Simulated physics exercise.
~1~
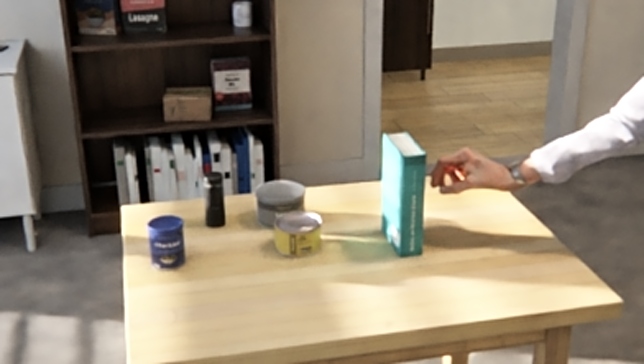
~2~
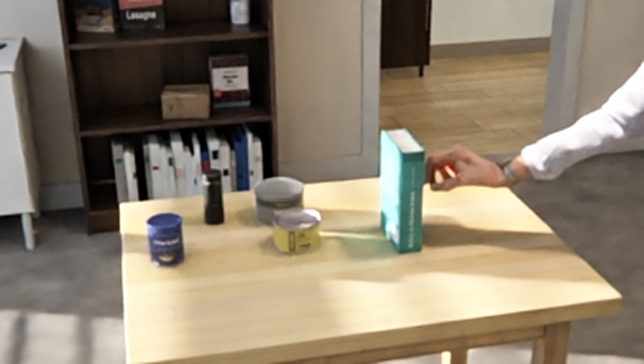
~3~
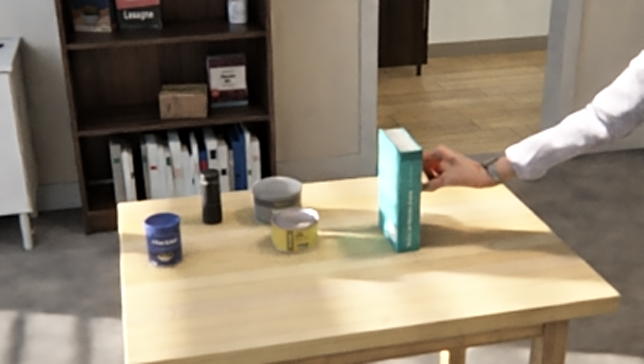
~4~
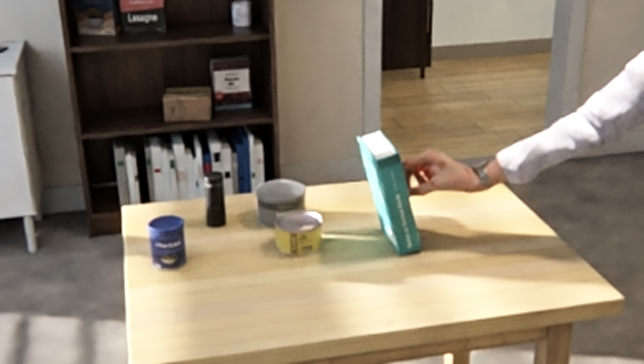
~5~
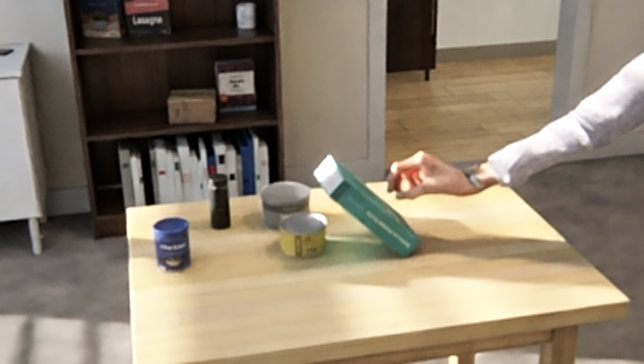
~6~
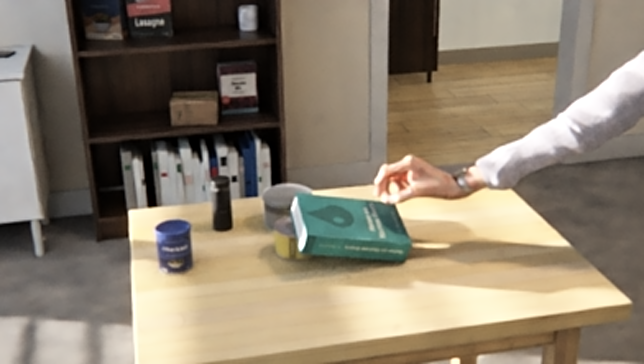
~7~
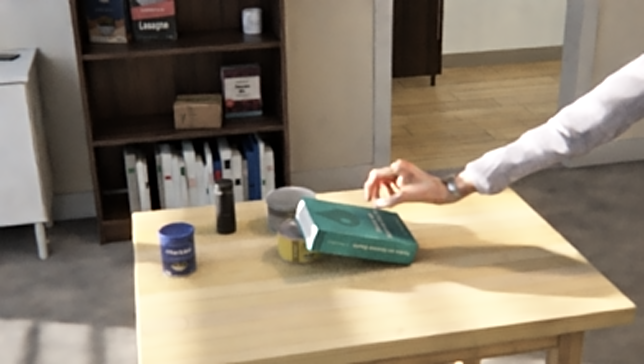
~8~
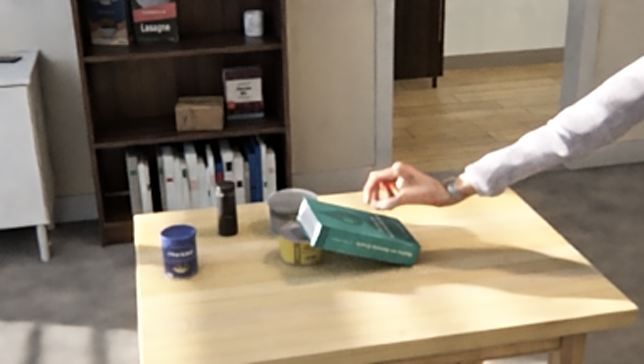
On a wooden table, a hand pushing an upright turquoise book leftward until it topples and rests tilted against a yellow tin.
